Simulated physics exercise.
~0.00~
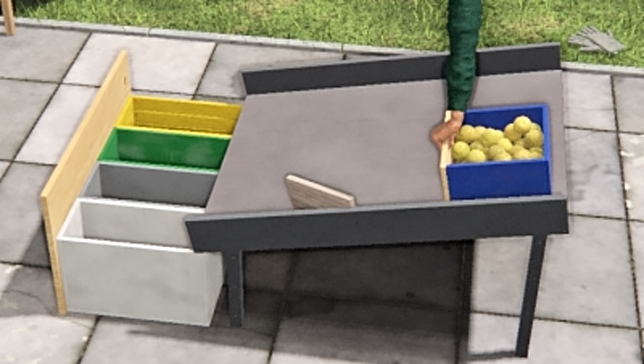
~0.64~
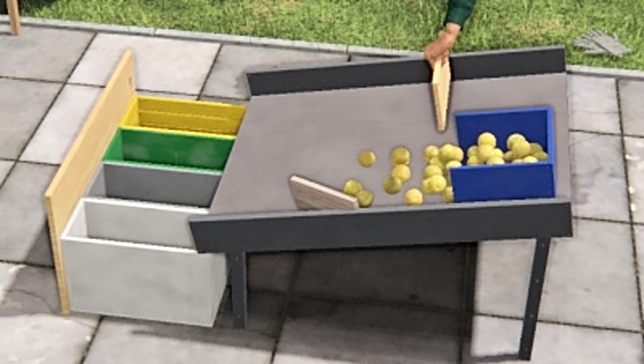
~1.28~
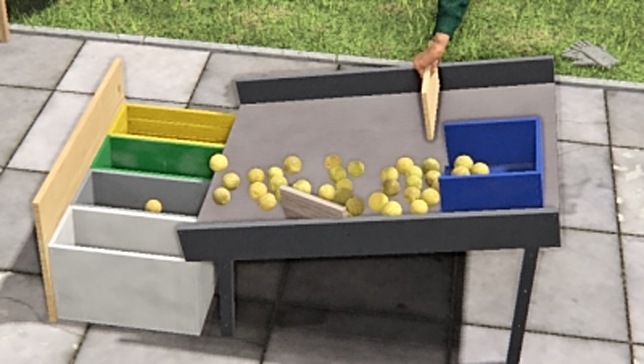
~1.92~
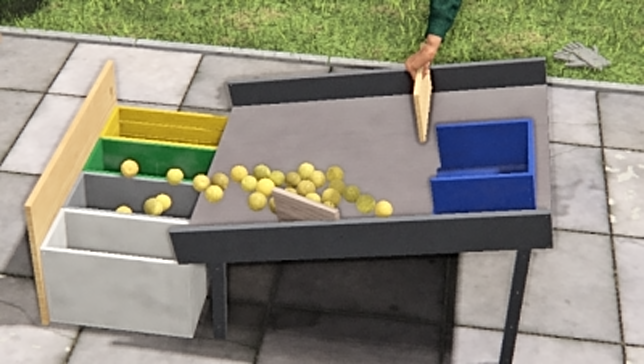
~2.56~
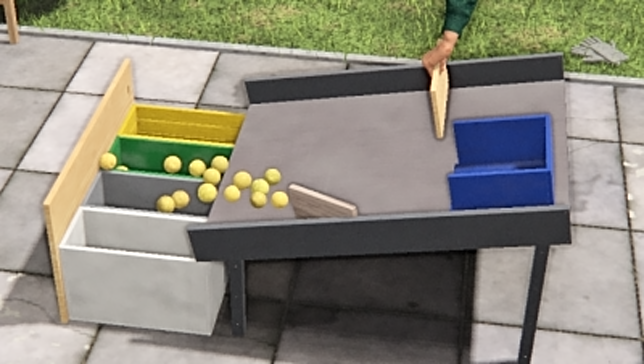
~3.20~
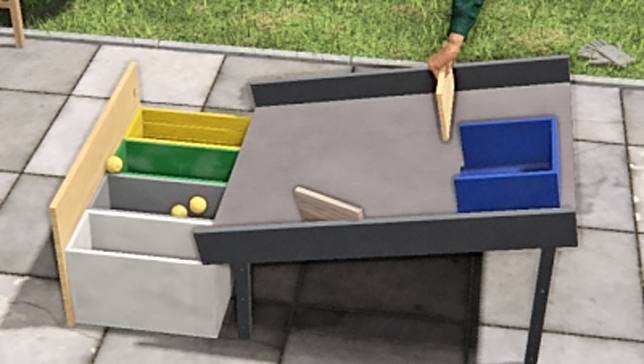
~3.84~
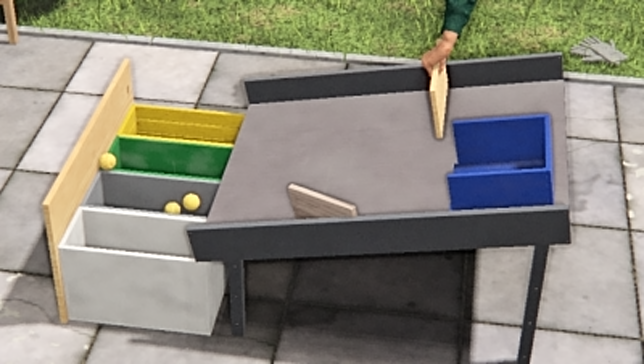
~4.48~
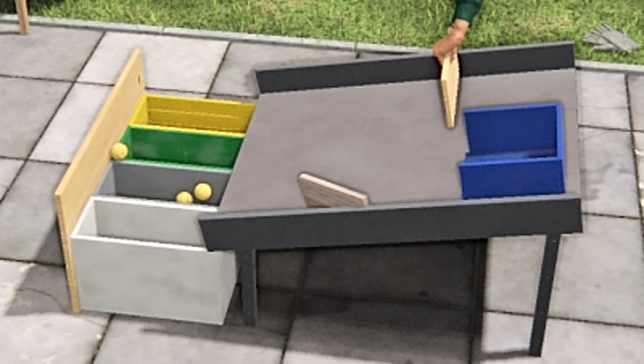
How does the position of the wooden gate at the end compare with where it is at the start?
At the start the gate is down at the open left side of the blue box, holding the fruit in. At the end the hand holds it raised near the table's far edge, clear of the box's opening.
